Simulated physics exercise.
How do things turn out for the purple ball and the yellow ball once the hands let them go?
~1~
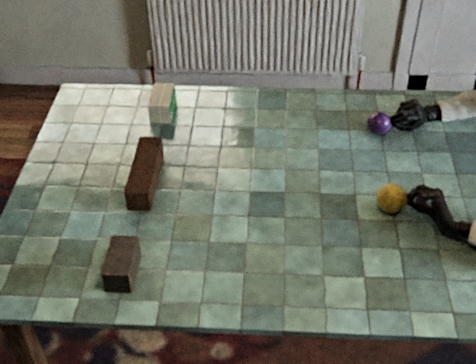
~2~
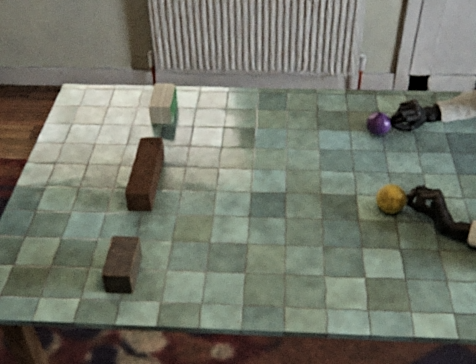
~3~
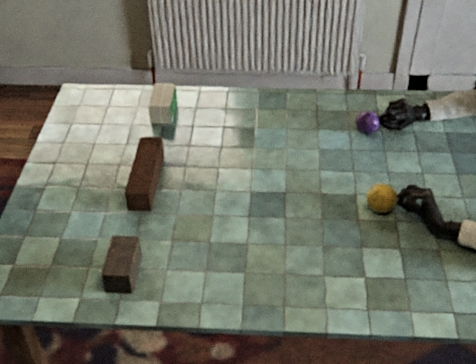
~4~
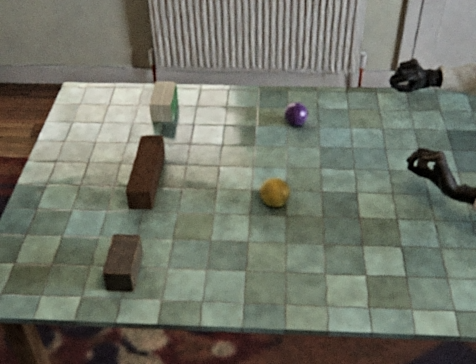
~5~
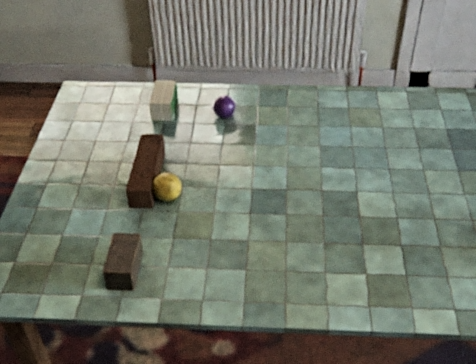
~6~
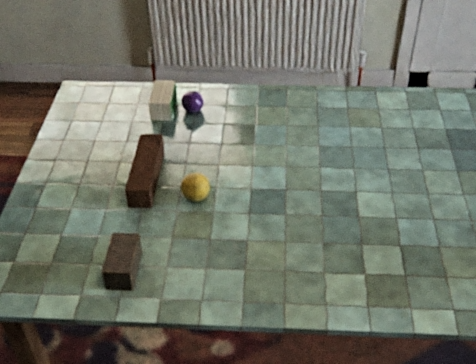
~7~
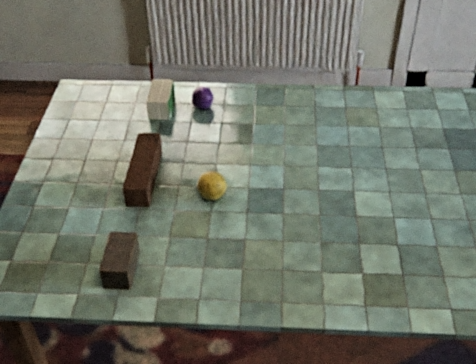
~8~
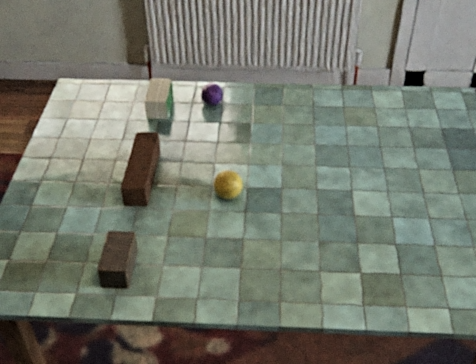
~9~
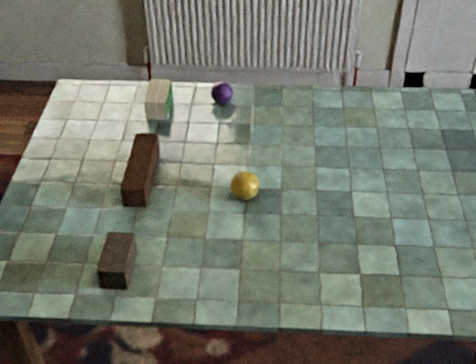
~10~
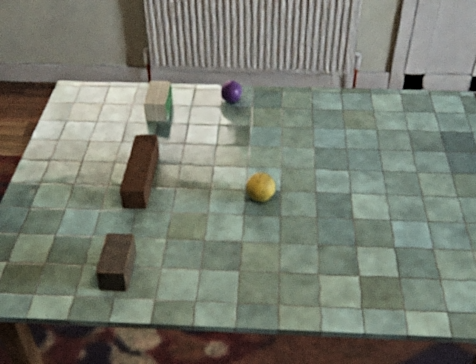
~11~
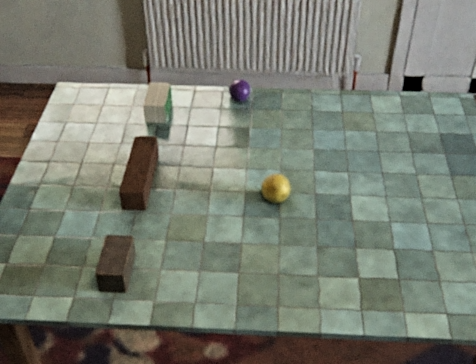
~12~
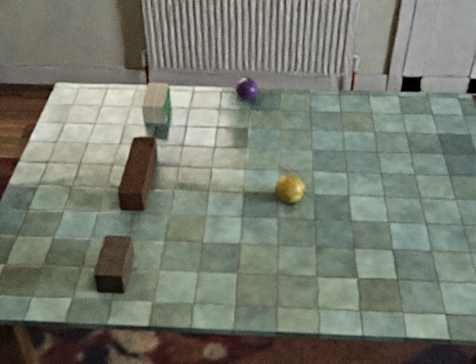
Neither one gets through the row of blocks. The purple ball bounces off a block and rolls back to the right, and the yellow ball does the same.
